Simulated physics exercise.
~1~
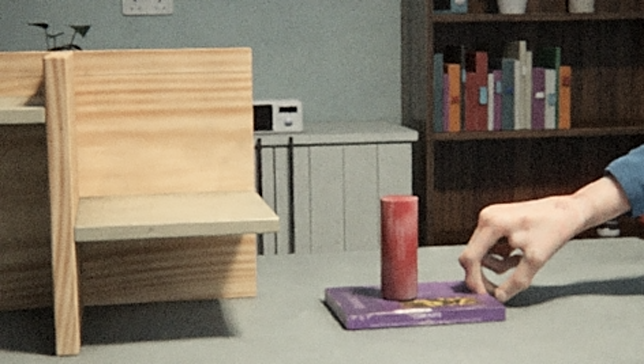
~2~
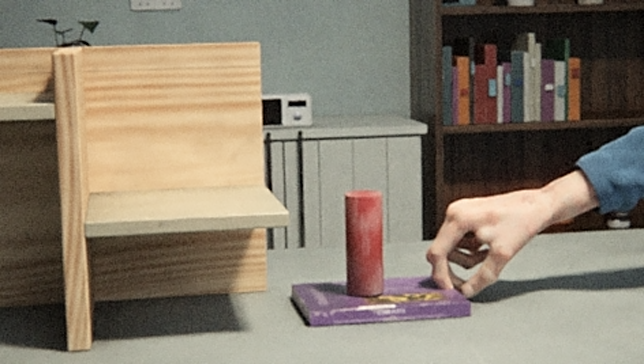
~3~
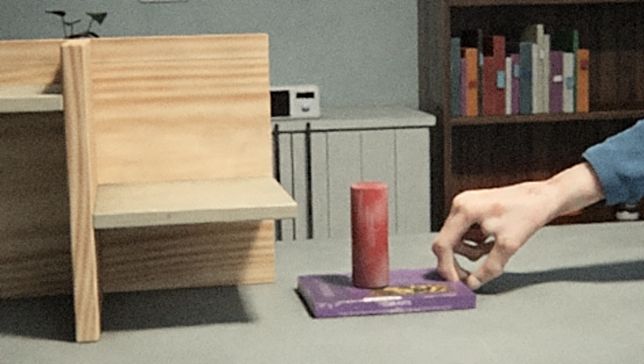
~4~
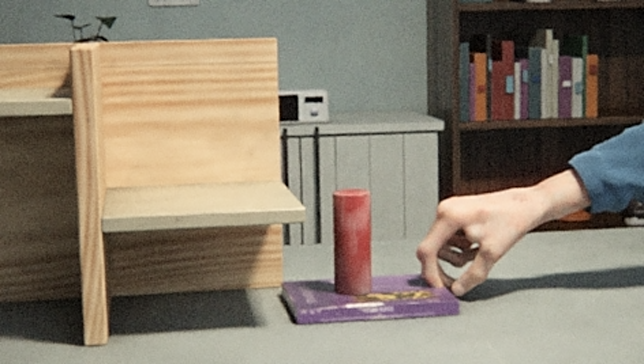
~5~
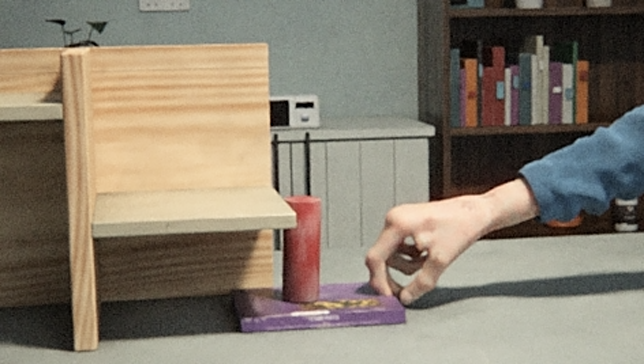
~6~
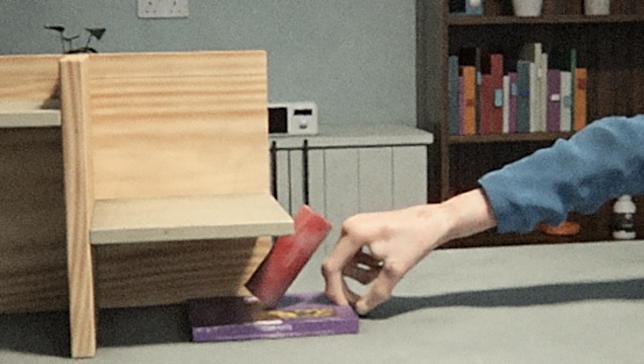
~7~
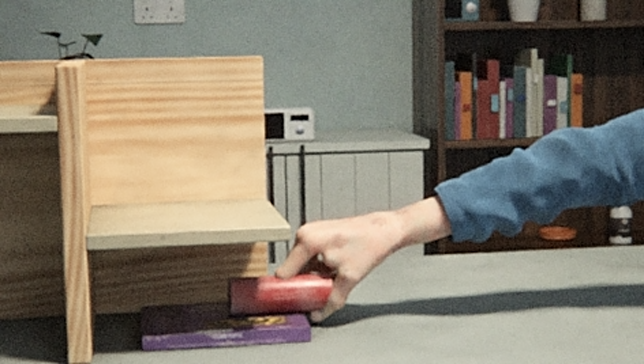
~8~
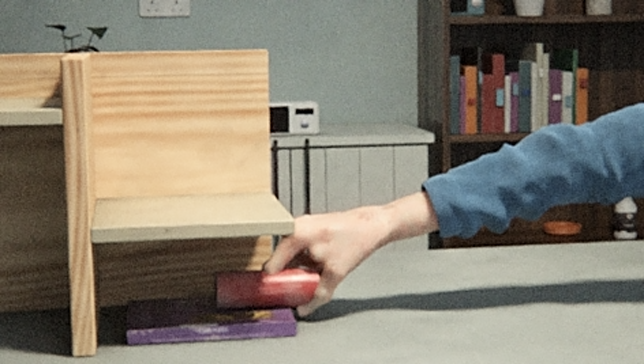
A hand in a blue sleeve reaches in from the right across a grey tabletop, seen from the side by a slightly swaying camera. Its fingers rest at the edge of a flat purple packet carrying an upright red candle, while a low wooden shelf stands at left before a bookcase and a pale cabinet. The hand pushes the packet leftward until the candle meets the shelf's edge. As the packet slides beneath, the candle tips back toward the hand and drops onto its side. It ends lying against the fingers, over the packet's right end, knocked back from its spot.
